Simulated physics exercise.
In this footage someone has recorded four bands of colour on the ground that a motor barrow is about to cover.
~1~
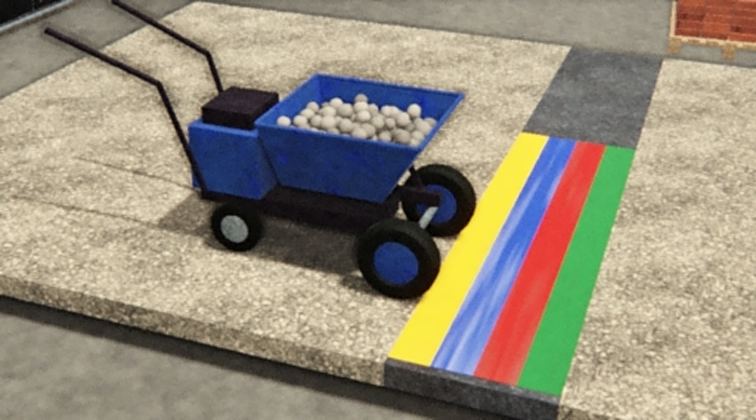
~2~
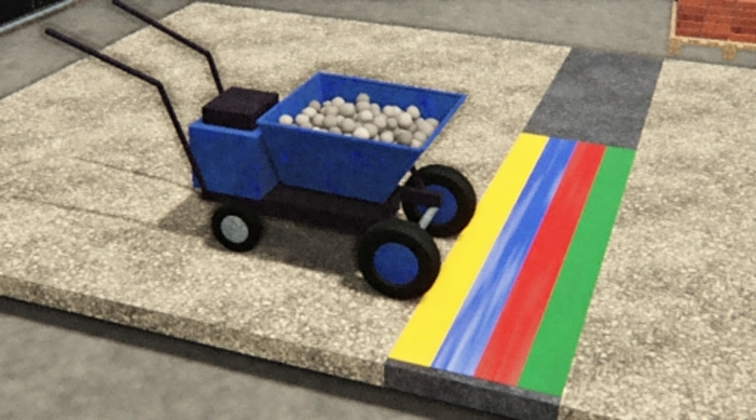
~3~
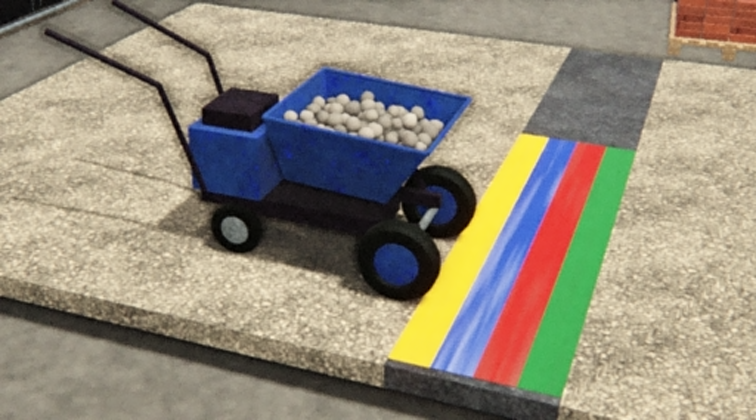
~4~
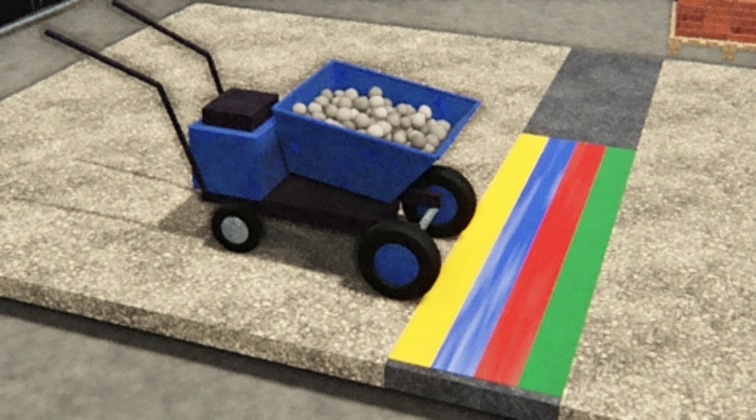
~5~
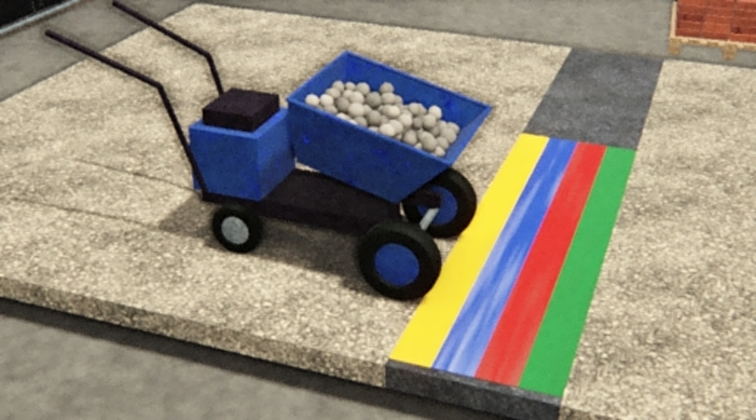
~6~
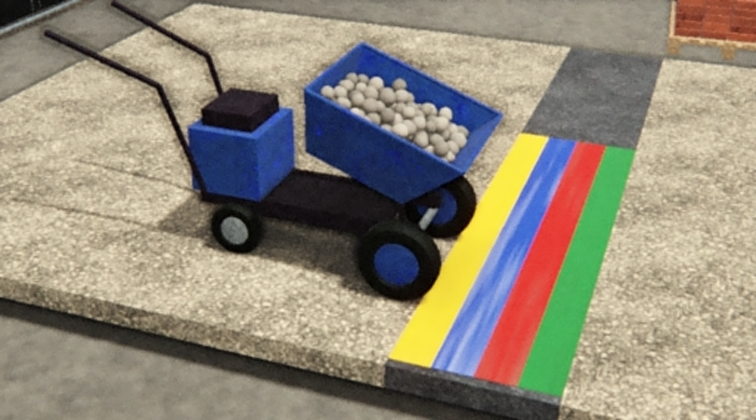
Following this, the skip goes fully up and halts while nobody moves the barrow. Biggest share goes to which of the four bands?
Biggest share: Green.
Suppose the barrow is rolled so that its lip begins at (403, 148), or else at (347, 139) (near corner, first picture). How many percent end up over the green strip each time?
Estimates, in order: 30 % then 10 %.
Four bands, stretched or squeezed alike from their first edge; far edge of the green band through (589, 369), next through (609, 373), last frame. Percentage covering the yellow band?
First some 0, then 0 per cent.
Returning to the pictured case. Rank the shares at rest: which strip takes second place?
Second: The red strip.
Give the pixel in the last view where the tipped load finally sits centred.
Resting centre, last picture - approx. (582, 289).
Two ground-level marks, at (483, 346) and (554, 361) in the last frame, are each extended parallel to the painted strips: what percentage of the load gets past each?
First some 90, then 50 per cent.
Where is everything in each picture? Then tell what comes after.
Lip of the skip at (419, 150), level; top of the load at (358, 131), river pebbles; yellow strip at (426, 328); blue strip at (467, 337); red strip at (508, 346); green strip at (551, 356), in the first frame.
Lip of the skip at (421, 151), tipped barely; top of the load at (360, 130), in the second frame.
Lip of the skip at (427, 154), tipped barely; top of the load at (345, 120), in the third frame.
Lip of the skip at (437, 158), tipped a little; top of the load at (354, 116), in the fourth frame.
Lip of the skip at (450, 165), tipped a little; top of the load at (353, 120), in the fifth frame.
Lip of the skip at (463, 173), tipped clearly; top of the load at (358, 101); yellow strip at (427, 330); blue strip at (467, 338); red strip at (509, 347); green strip at (551, 356), in the sixth frame.
Soon after the last picture, skip tipped steeply; all in the skip.
A little later, skip tipped right over; most in the skip; a stray few over the red strip; a small part over the green strip; a stray few falling; a stray few off the paint.
Later still, skip tipped right over; about a quarter in the skip; a small part over the red strip; about a third over the green strip; about a third off the paint.
By the end, skip tipped right over; a small part in the skip; none over the yellow strip; a stray few over the blue strip; about a quarter over the red strip; about a third over the green strip; about a third off the paint.
